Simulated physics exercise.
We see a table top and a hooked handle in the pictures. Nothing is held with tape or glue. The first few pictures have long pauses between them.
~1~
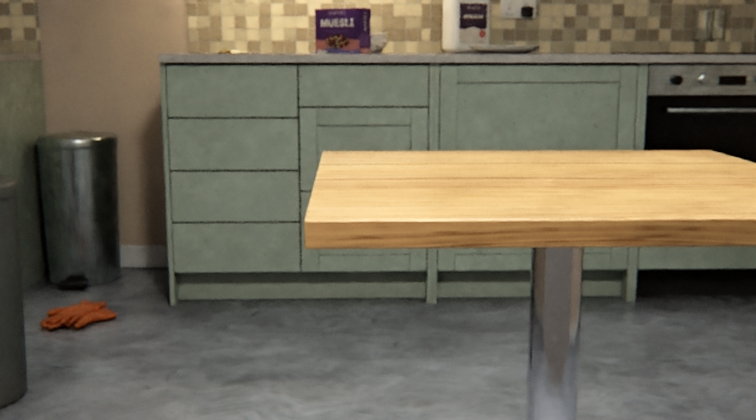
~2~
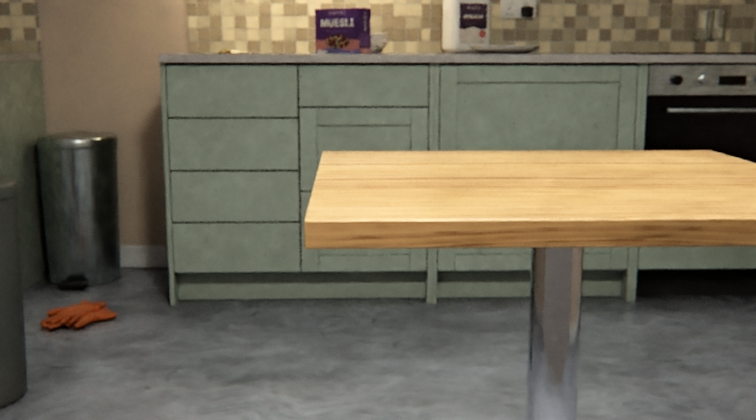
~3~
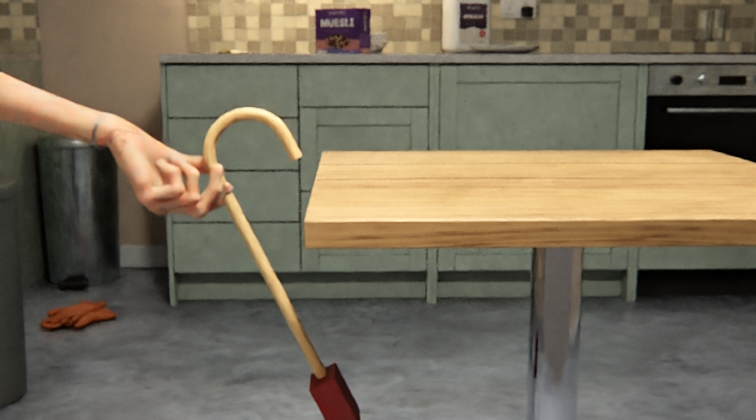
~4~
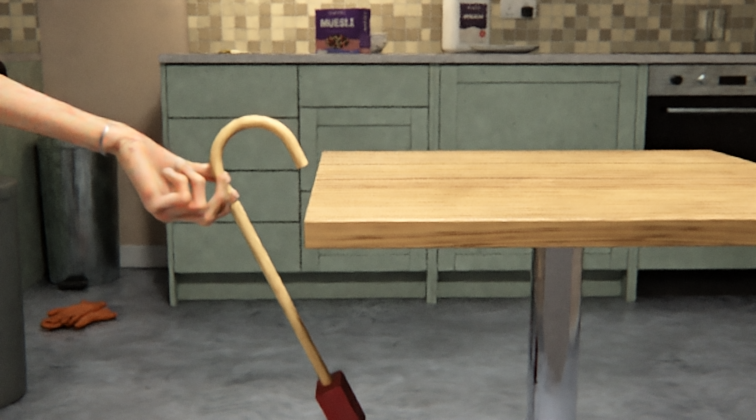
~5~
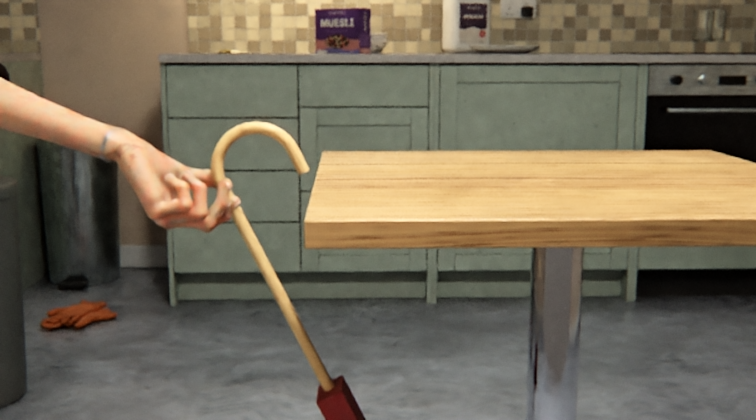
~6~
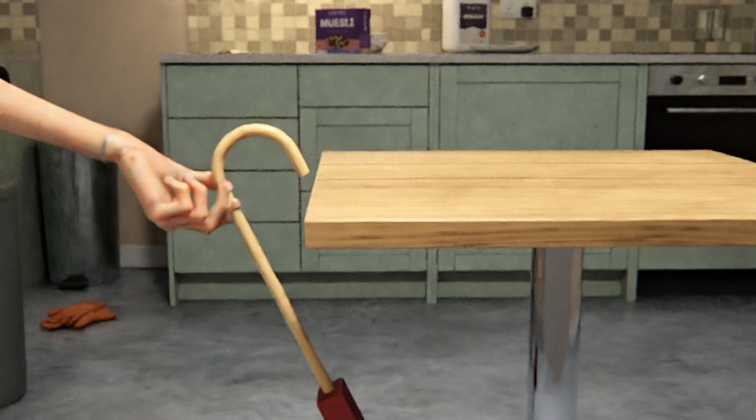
A hand brings a red brush with a hooked handle beside the wooden table's left edge.
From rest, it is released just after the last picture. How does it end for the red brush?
Most likely it loses its grip on the table.
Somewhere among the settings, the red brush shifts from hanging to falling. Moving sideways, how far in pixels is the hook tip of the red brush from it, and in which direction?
Shift: 12 px, rightward.
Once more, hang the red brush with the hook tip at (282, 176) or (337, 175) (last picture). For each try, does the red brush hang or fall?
Log, two runs: Gives way / is held fast.
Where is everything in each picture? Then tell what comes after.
Table (560, 187), in the first frame.
Table (560, 187), in the second frame.
Still on the way; red brush (304, 266); table (560, 187), in the third frame.
Still on the way; red brush (310, 274); table (560, 187), in the fourth frame.
Still on the way; red brush (311, 280); table (560, 187), in the fifth frame.
In place, still held; red brush (311, 282); table (560, 187), in the sixth frame.
Then, 0.38 s on from there, red brush on its way down.
In the end, the red brush slips off.
